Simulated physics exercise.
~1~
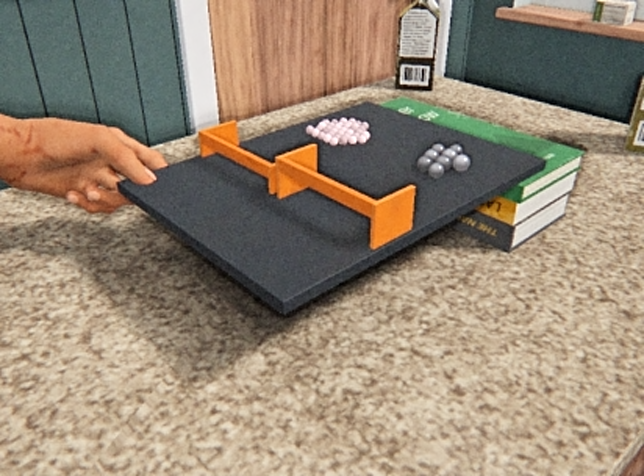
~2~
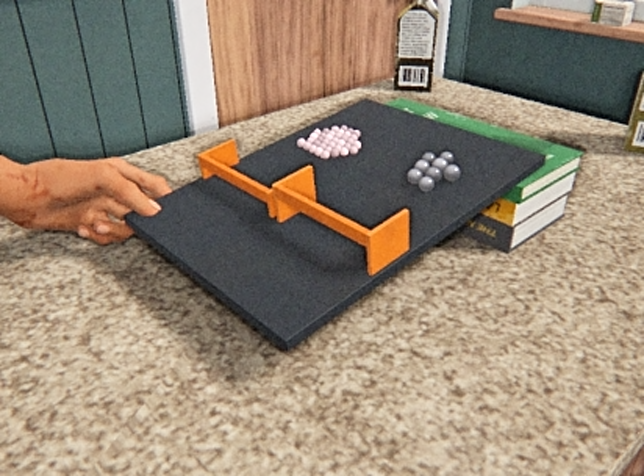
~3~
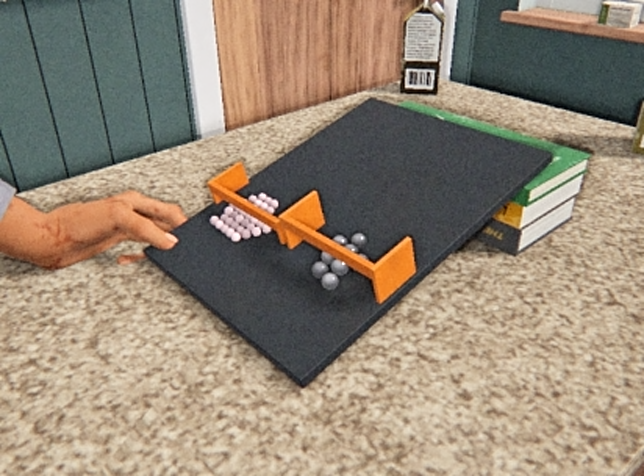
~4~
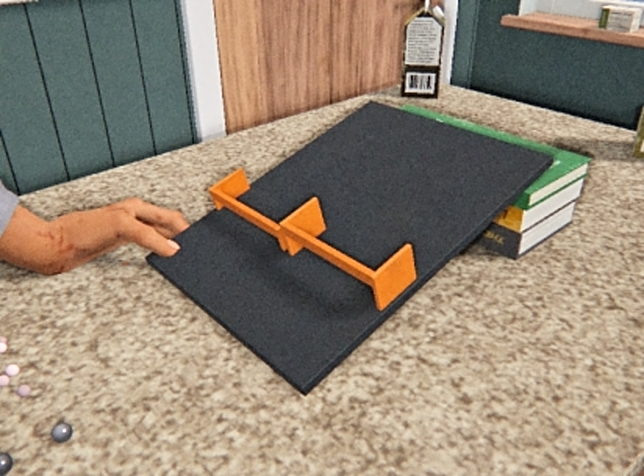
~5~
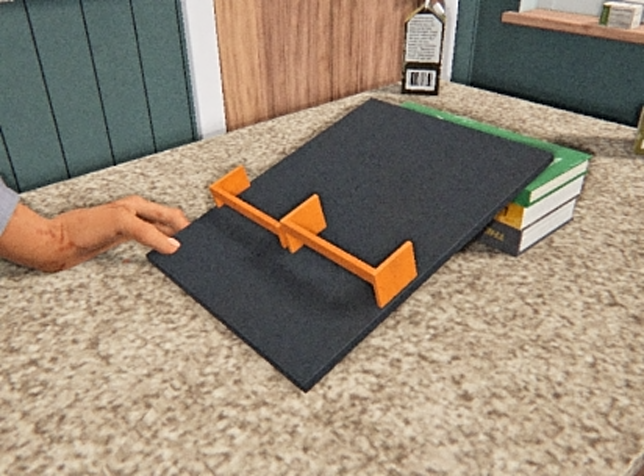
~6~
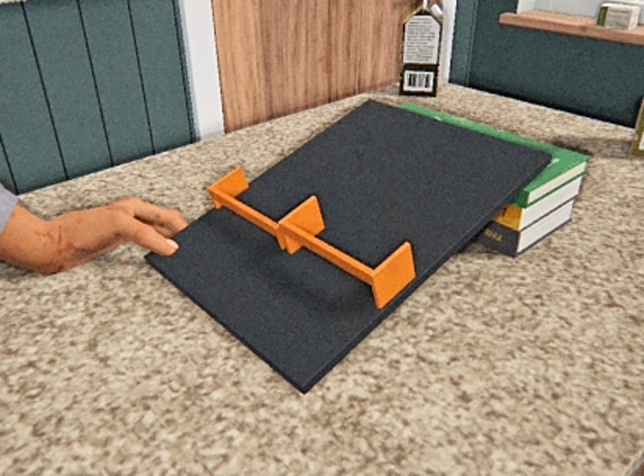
On a speckled countertop, a hand lowered one end of a dark board propped on books, and the pink and gray balls slid down, passed under the orange gates and rolled off to the lower left, leaving the tilted board empty.
